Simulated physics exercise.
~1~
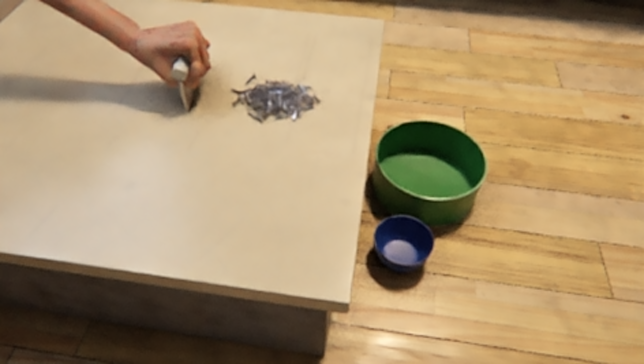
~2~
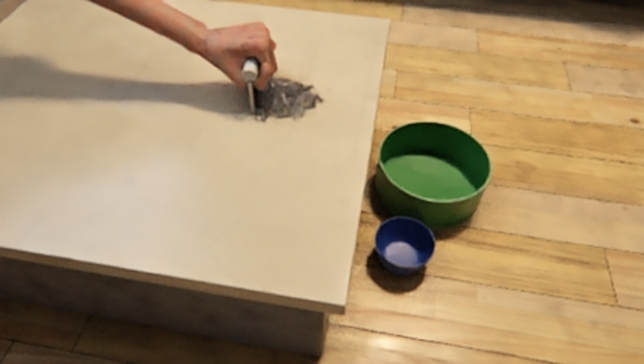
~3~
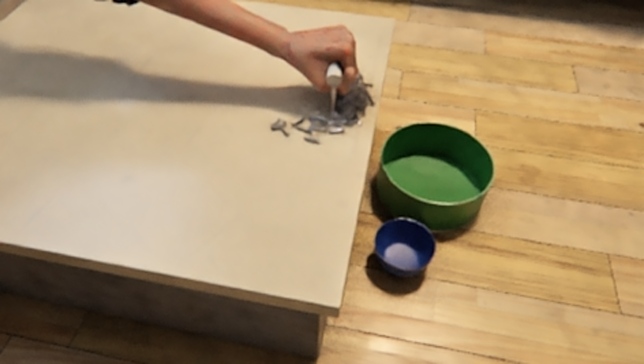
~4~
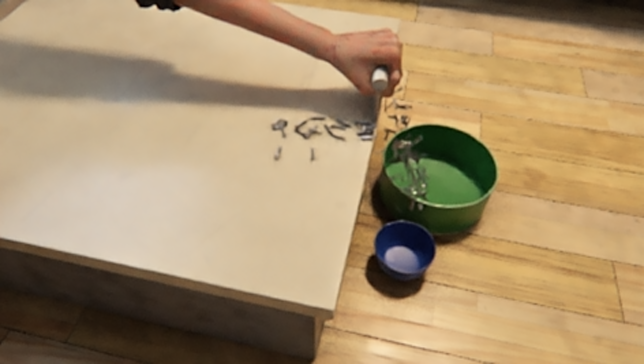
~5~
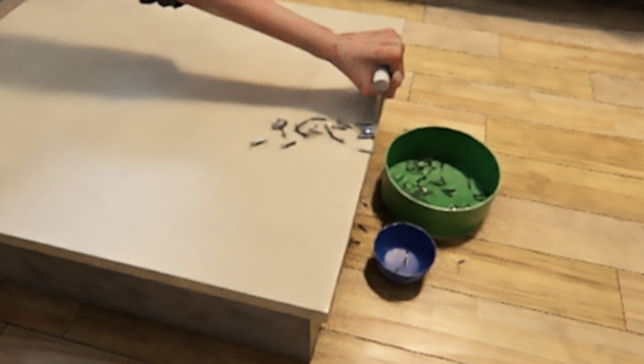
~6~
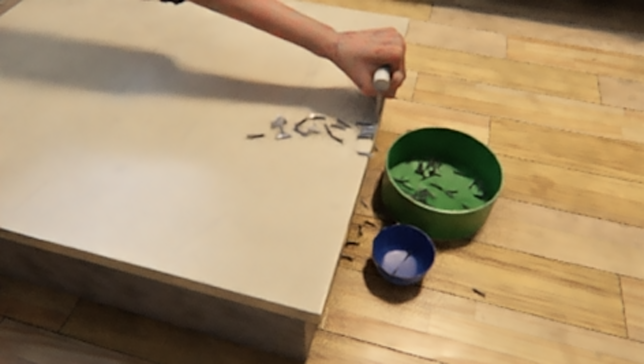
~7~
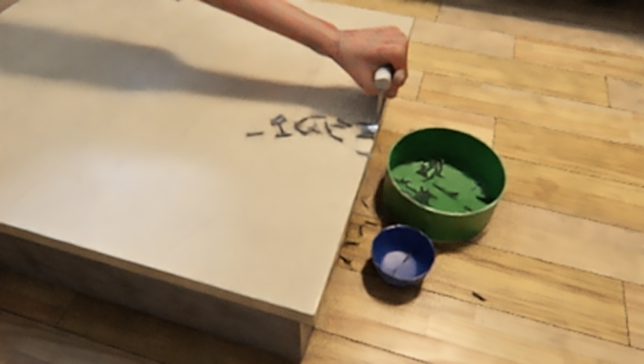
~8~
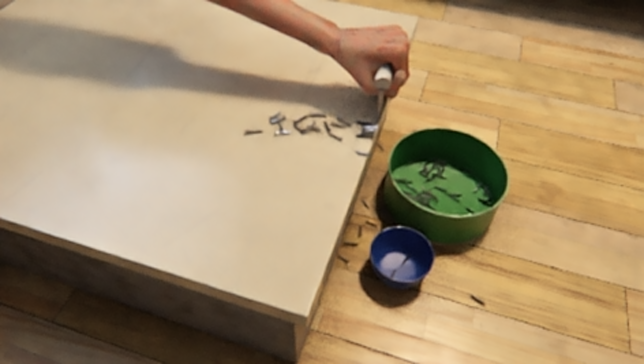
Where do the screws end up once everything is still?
Most of them land in the green pot, while the blue bowl catches none. A few lie on the floor and some stay on the table.
